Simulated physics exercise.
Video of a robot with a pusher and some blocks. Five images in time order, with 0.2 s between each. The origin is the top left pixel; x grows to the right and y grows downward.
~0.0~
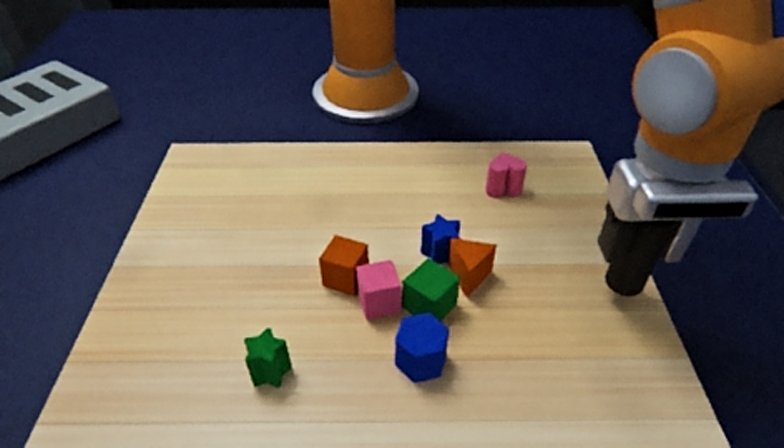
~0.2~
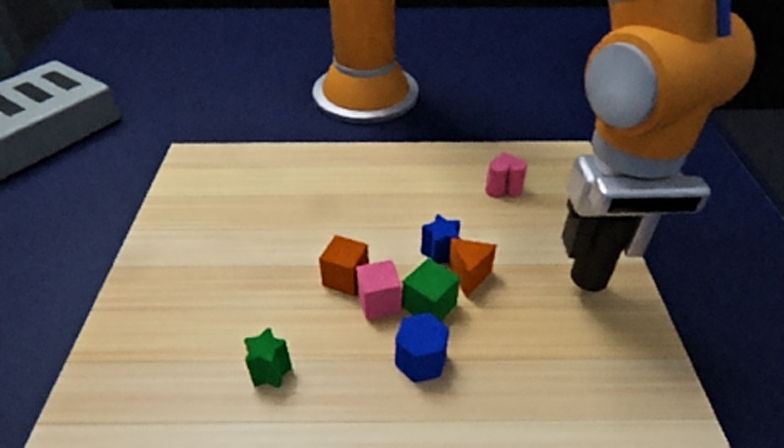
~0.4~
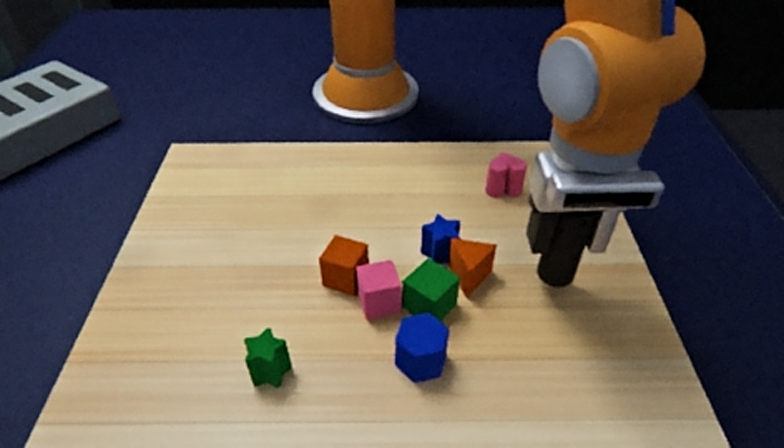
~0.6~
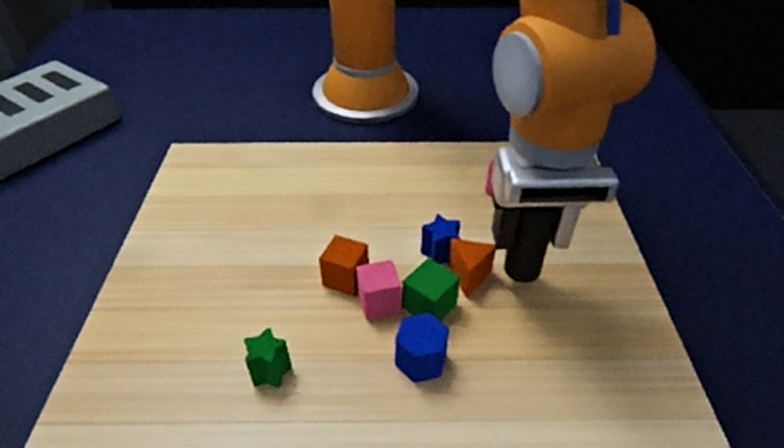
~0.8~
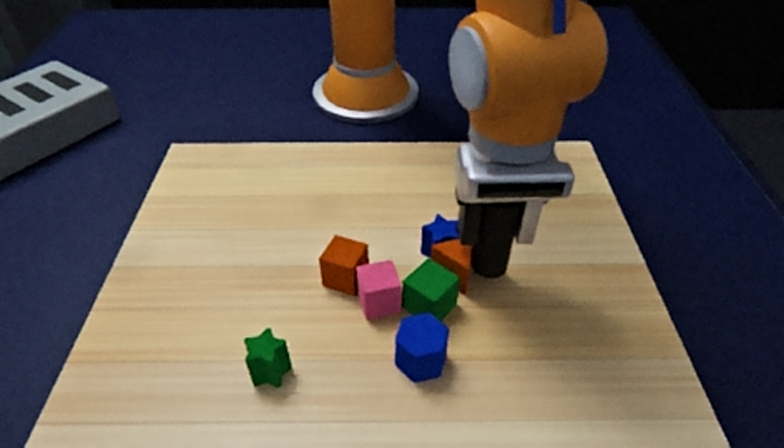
The clip opens on a robot arm with a dark pusher at the right of a wooden board scattered with colourful blocks. The arm glides steadily left while the blocks stay put, passing in front of the pink heart, then reaches the orange triangular block beside the blue star and nudges it slightly left.
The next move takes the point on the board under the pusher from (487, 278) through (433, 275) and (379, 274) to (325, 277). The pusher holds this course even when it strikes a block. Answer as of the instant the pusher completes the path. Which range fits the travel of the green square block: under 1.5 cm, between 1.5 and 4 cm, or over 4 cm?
The best fit is under 1.5 cm.
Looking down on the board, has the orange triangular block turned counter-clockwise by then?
Final answer: Yes.
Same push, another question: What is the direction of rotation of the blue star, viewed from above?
From the top, the block rotates clockwise.
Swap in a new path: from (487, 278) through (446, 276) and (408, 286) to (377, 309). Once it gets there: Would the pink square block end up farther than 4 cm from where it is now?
Answer: Yes.
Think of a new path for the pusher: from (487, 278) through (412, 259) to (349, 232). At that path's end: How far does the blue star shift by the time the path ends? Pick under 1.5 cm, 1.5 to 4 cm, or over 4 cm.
By the end of the path, it will have gone past 4 cm.
On the path given first. One third of the way, pusher at (433, 263); green square block at (424, 281), turned 25° anticlockwise; blue star at (429, 220), turned 45° clockwise; orange triangular block at (401, 250), turned 30° anticlockwise.
Two thirds of the way, pusher at (378, 261); orange square block at (310, 250); green square block at (423, 281), turned 30° anticlockwise; blue star at (428, 219), turned 45° clockwise; orange triangular block at (345, 254), turned 40° anticlockwise.
At the end, pusher at (323, 265); orange square block at (261, 246), turned 20° clockwise; green square block at (423, 281), turned 30° anticlockwise; blue star at (428, 219), turned 45° clockwise; orange triangular block at (289, 257), turned 35° anticlockwise.
